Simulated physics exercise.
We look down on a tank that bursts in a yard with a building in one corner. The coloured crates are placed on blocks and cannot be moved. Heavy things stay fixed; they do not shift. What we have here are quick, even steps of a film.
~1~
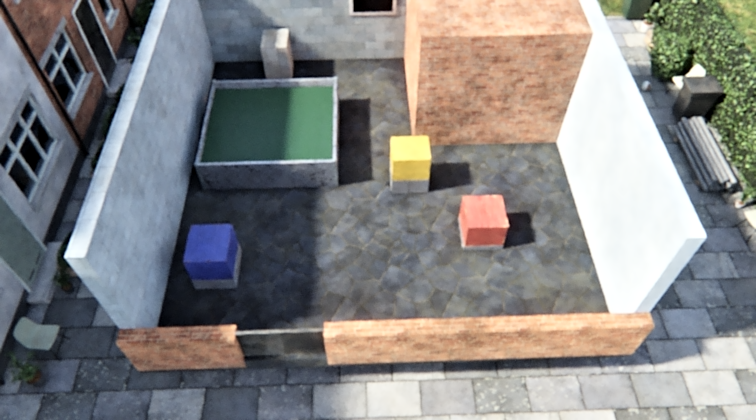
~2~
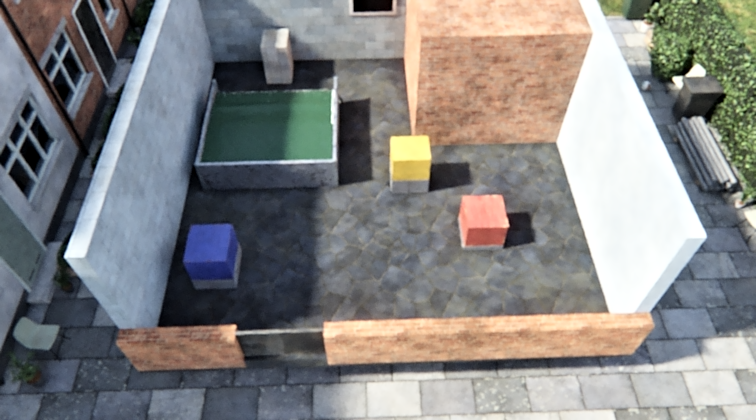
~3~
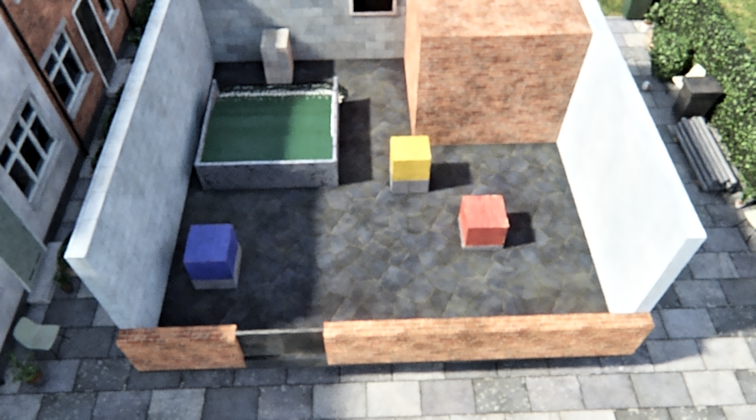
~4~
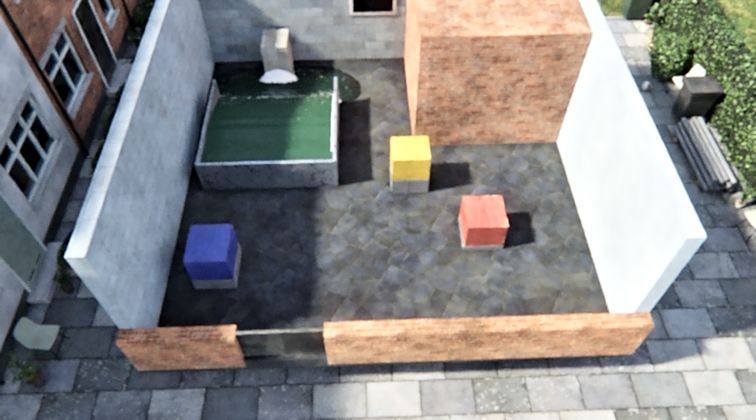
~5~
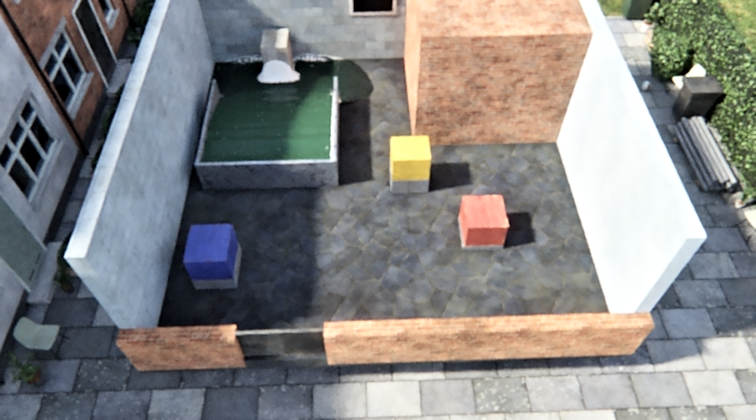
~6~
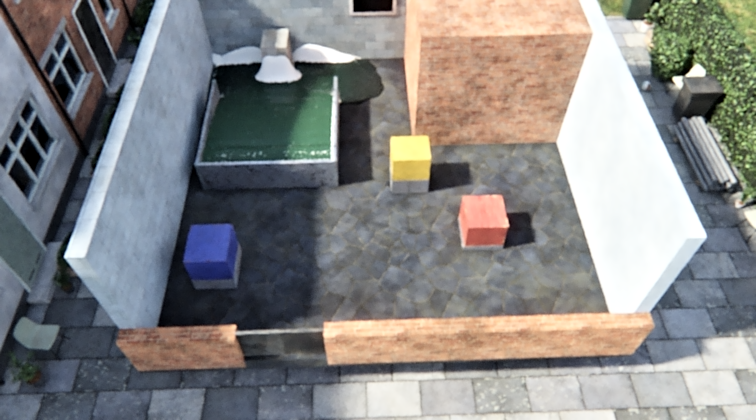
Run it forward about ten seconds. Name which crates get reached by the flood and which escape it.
The blue crate remains clear of the water all along; the red crate remains clear of the water all along; the yellow crate remains clear of the water all along.
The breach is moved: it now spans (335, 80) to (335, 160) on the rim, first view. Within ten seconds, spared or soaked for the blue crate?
In my view the blue one is never reached.
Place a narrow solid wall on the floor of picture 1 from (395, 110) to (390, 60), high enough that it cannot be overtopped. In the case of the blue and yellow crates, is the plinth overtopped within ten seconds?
As I see it, blue crate is untouched, while yellow crate is untouched.
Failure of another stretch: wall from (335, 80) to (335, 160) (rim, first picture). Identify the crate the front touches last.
My answer: The crate marked blue.
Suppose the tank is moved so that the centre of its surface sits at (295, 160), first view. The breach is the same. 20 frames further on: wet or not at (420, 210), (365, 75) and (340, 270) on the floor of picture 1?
Untouched, submerged, untouched.
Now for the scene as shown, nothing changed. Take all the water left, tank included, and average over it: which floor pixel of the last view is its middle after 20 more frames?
Centre: Close to (296, 116).
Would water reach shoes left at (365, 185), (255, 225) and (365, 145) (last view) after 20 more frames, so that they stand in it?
Result by point, in sequence: Waterlogged, then unwetted, then waterlogged.
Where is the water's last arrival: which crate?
The red one, I reckon.
A moment on, water covers 15 % of the floor; the blue crate not reached, the red crate not reached, the yellow crate not reached.
Next, water covers 20 % of the floor; the blue crate not reached, the red crate not reached, the yellow crate not reached.
Then, water covers 40 % of the floor; the blue crate water round its plinth, the red crate not reached, the yellow crate water round its plinth.
Later, water covers 75 % of the floor; the blue crate water round its plinth, the red crate water round its plinth, the yellow crate water round its plinth.
In the end, water covers 95 % of the floor; the blue crate stayed above the water, the red crate stayed above the water, the yellow crate stayed above the water.
